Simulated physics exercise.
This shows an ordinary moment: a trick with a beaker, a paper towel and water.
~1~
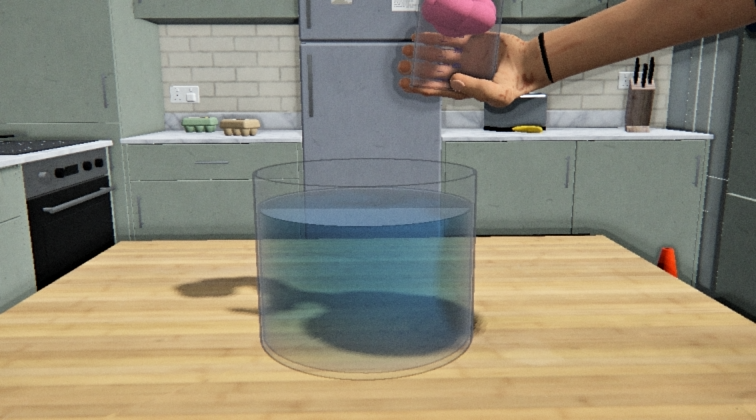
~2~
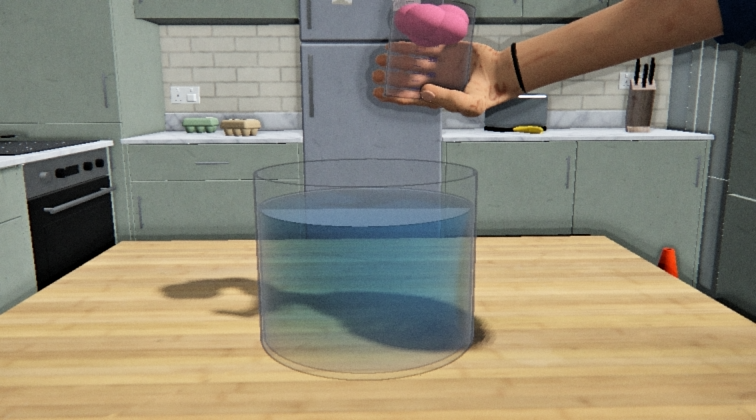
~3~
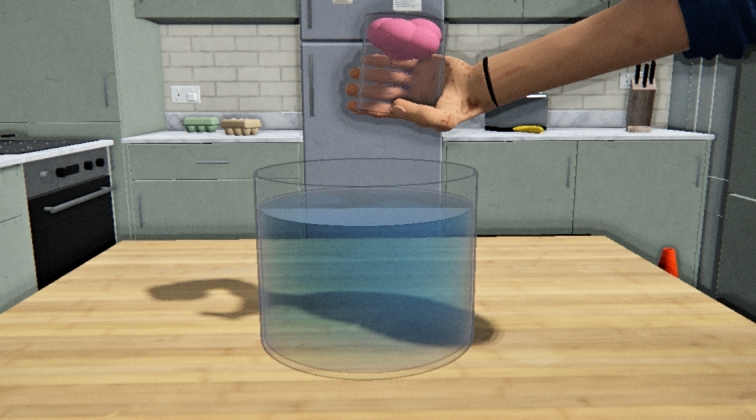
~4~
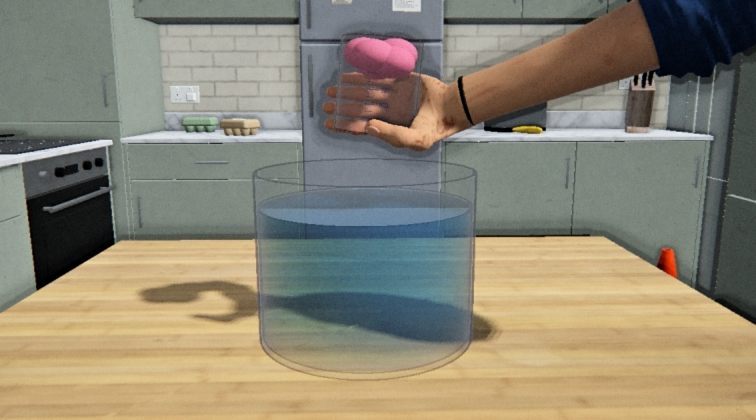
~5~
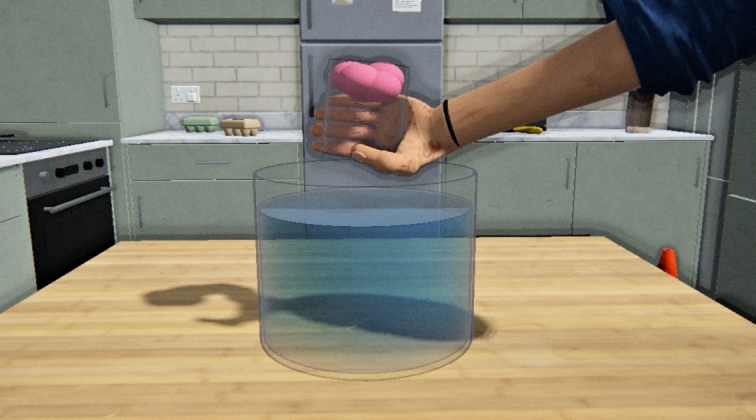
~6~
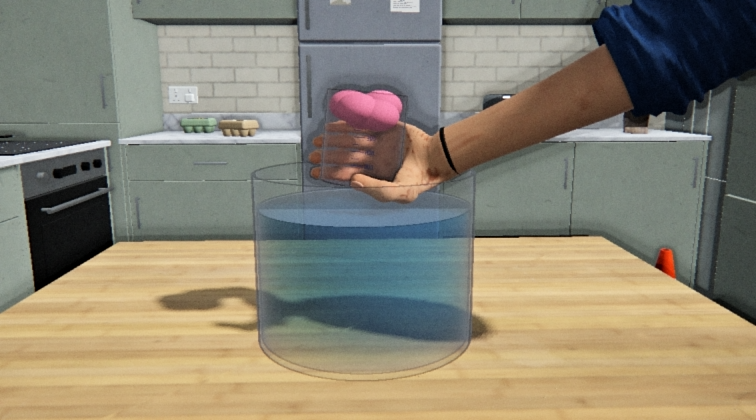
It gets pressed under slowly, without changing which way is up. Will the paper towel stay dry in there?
Yes.
Shortly, the beaker enters the water.
Then, air is trapped inside and holds the level down.
At the finish, the beaker is under, still full of air, and the paper towel is dry.
